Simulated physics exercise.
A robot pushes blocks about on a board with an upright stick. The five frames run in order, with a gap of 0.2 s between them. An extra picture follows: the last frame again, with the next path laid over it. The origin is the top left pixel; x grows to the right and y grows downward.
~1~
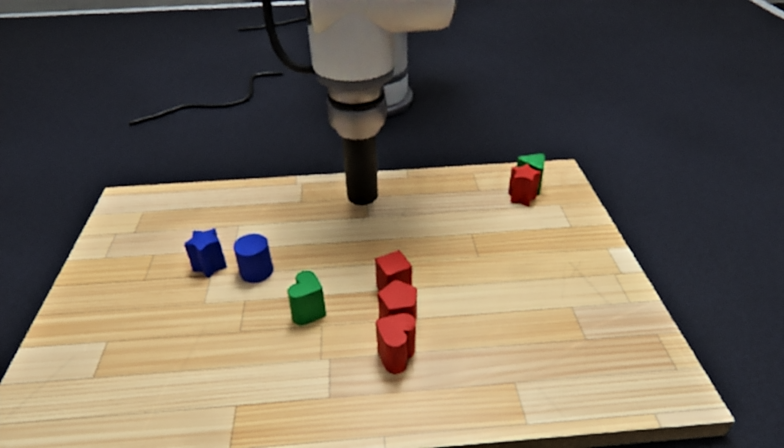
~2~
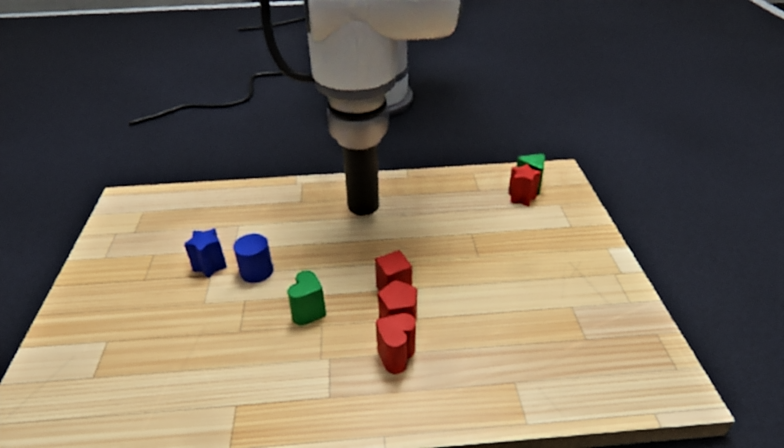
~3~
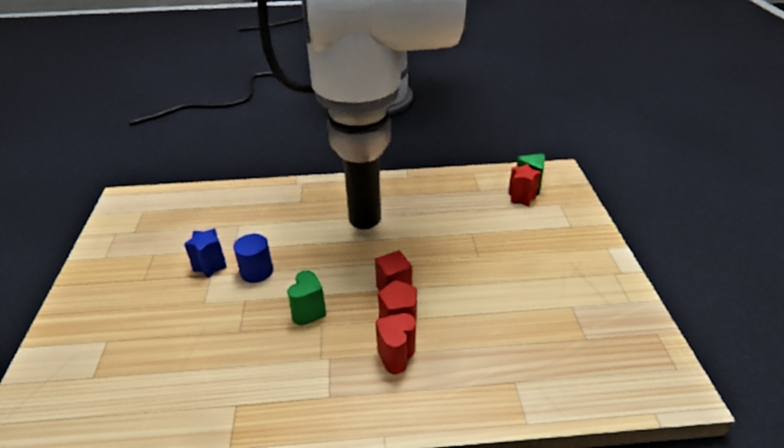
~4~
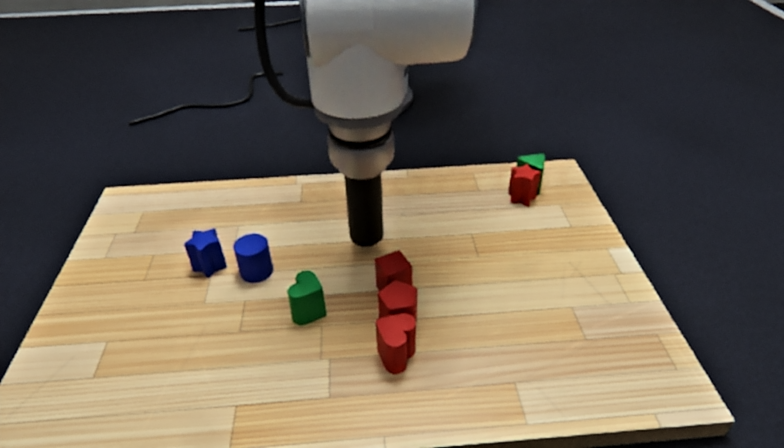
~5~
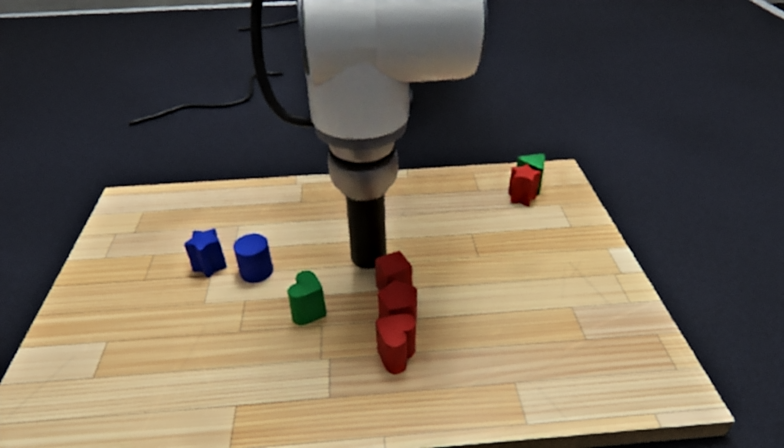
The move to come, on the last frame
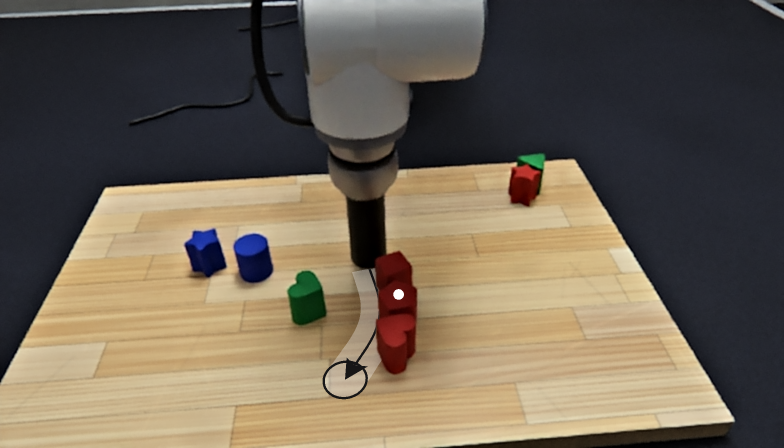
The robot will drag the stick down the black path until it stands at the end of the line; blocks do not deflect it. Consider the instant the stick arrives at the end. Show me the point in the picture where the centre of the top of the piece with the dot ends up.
It is at (410, 314).
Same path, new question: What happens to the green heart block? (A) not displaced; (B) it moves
Letter A.
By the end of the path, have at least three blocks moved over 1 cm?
Short answer: Yes.
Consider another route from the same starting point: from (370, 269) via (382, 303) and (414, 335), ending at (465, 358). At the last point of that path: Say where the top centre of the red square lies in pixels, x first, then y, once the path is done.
I'd say the red square ends with its top centre at (427, 279).
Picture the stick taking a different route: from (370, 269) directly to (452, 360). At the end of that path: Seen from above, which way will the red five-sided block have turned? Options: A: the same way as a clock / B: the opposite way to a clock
(A)
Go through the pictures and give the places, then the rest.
In the first frame, lower end of the stick at (363, 197), tops of blocks, green heart block at (305, 284), red square at (394, 262), red heart block at (396, 328), red five-sided block at (399, 294).
In the second frame, stick at (364, 207), blocks as before.
In the third frame, stick at (365, 220), blocks as before.
In the fourth frame, stick at (367, 237), blocks as before.
In the fifth frame, stick at (369, 258), green heart block at (305, 284), red square at (394, 262), red heart block at (396, 328), red five-sided block at (399, 294).
The drawn path runs from (370, 269) through (380, 302) and (371, 339) to (345, 379); the dot is on the red five-sided block.
The first path, step by step. One third of the way, stick at (379, 291); red square at (414, 274), turned 45° anticlockwise; red five-sided block at (399, 297).
Two thirds of the way, stick at (371, 329); red square at (415, 275), turned 55° anticlockwise; red heart block at (402, 343), turned 40° clockwise; red five-sided block at (410, 314), turned 25° anticlockwise.
At the end, stick at (344, 369); green heart block not moved; red square at (415, 275), turned 55° anticlockwise; red heart block at (402, 343), turned 40° clockwise; red five-sided block at (410, 314), turned 25° anticlockwise.
